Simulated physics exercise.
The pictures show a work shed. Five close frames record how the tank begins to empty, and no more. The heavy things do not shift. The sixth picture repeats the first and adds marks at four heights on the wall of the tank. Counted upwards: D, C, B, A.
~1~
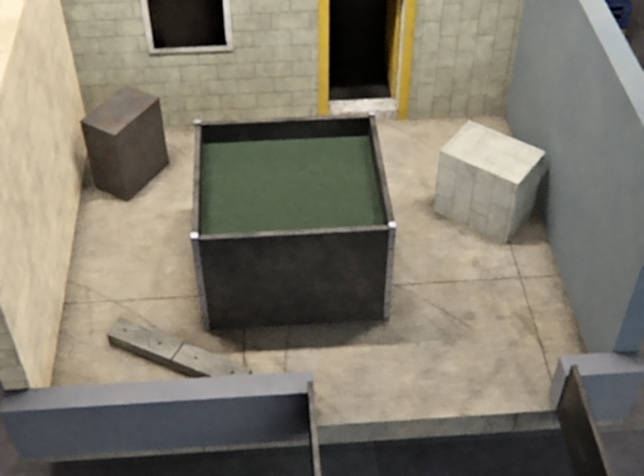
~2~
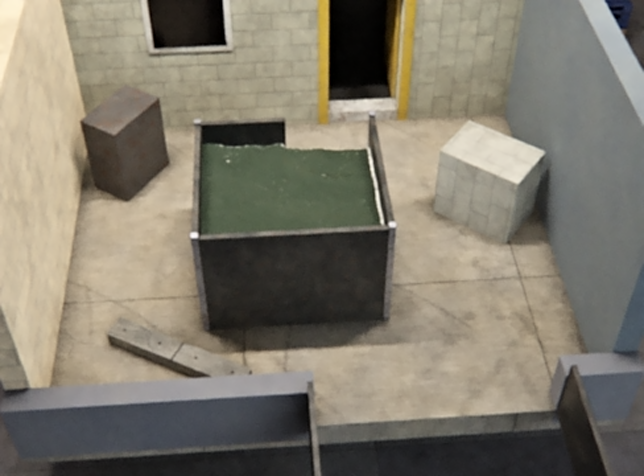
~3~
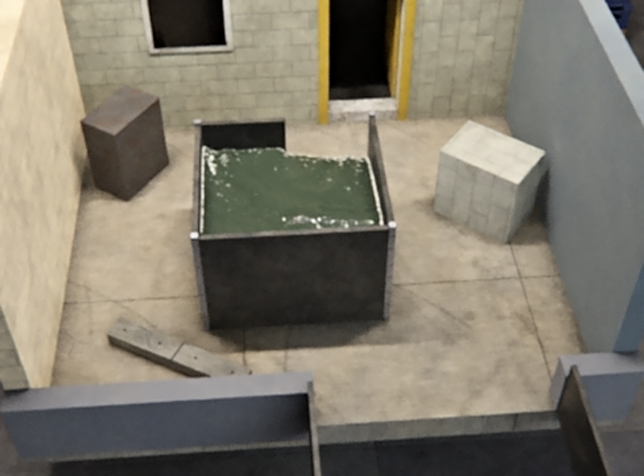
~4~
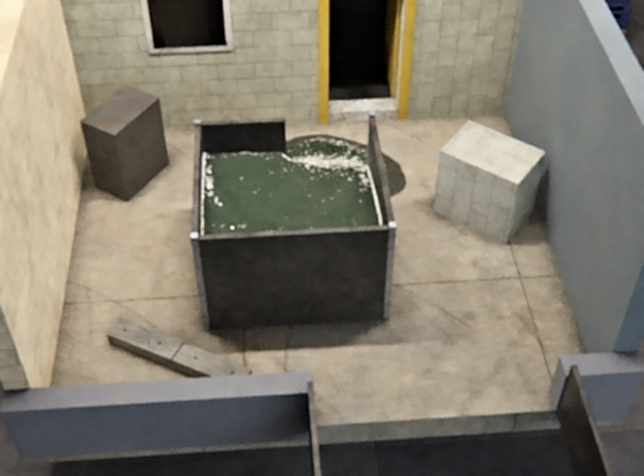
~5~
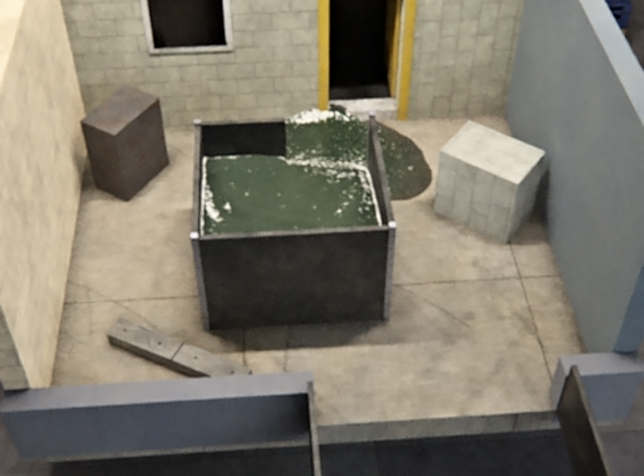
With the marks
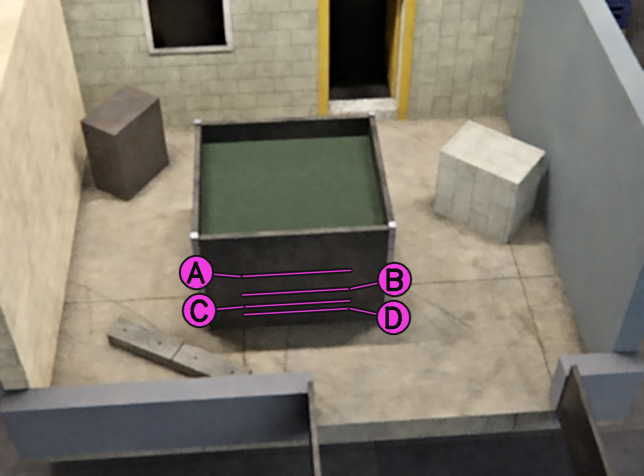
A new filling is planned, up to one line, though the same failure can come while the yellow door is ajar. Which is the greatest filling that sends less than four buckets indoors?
I would pick line C.
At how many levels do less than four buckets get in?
Two.
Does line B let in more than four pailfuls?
Yes, it does.
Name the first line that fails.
B it is.
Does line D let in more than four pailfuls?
No, not at all.
On the marked copy, A at (295, 273); B at (296, 291); C at (296, 303); D at (297, 311); from the bottom up D, C, B, A.
With A, dozens of bucketfuls pour in.
With B, about 8 bucketfuls get in.
With C, a splash gets over, under a bucket.
With D, nothing gets over.
